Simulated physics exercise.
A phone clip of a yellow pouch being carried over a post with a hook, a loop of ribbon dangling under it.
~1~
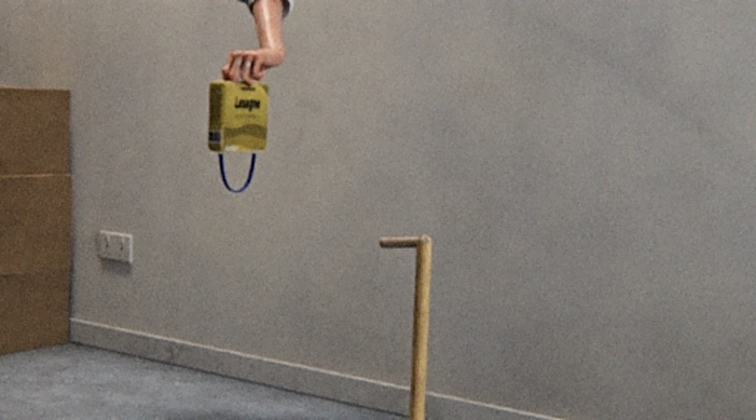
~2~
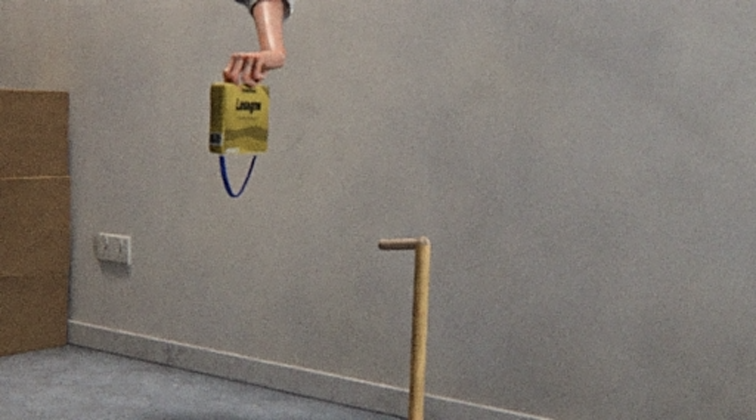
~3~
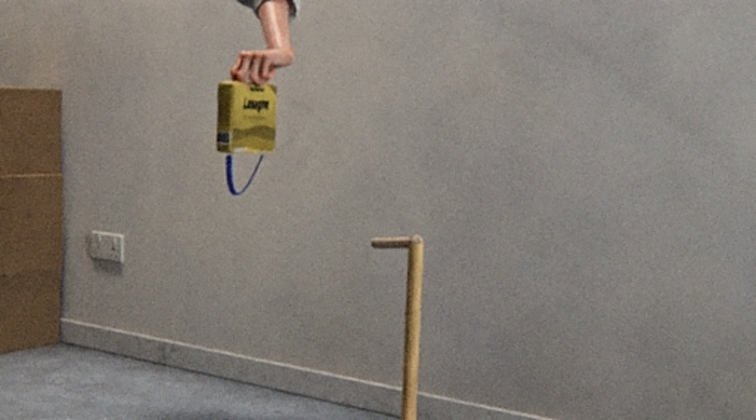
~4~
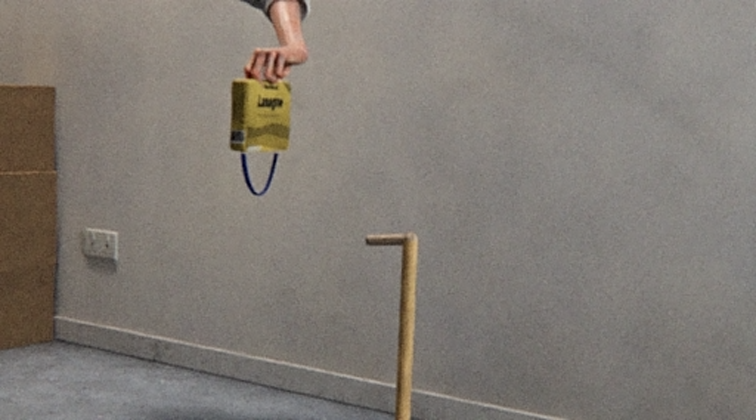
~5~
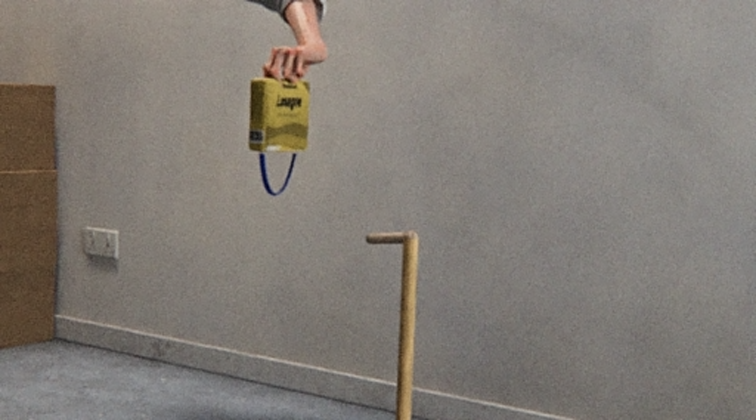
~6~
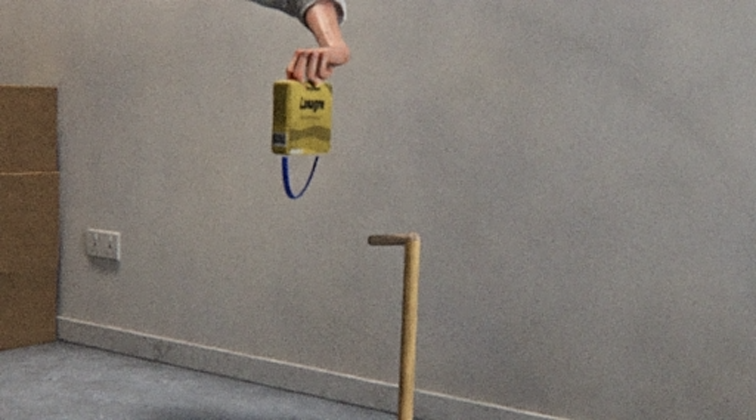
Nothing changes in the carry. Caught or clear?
As it turns out, the yellow pouch comes away clean.
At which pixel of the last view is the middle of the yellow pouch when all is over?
Close to (567, 131).
Then, 0.94 s past the final frame, pouch over the post near (409, 123).
Then, 1.80 s past the final frame, pouch past the post near (519, 129).
When it is over, pouch past the post near (567, 131). The yellow pouch passes clear.
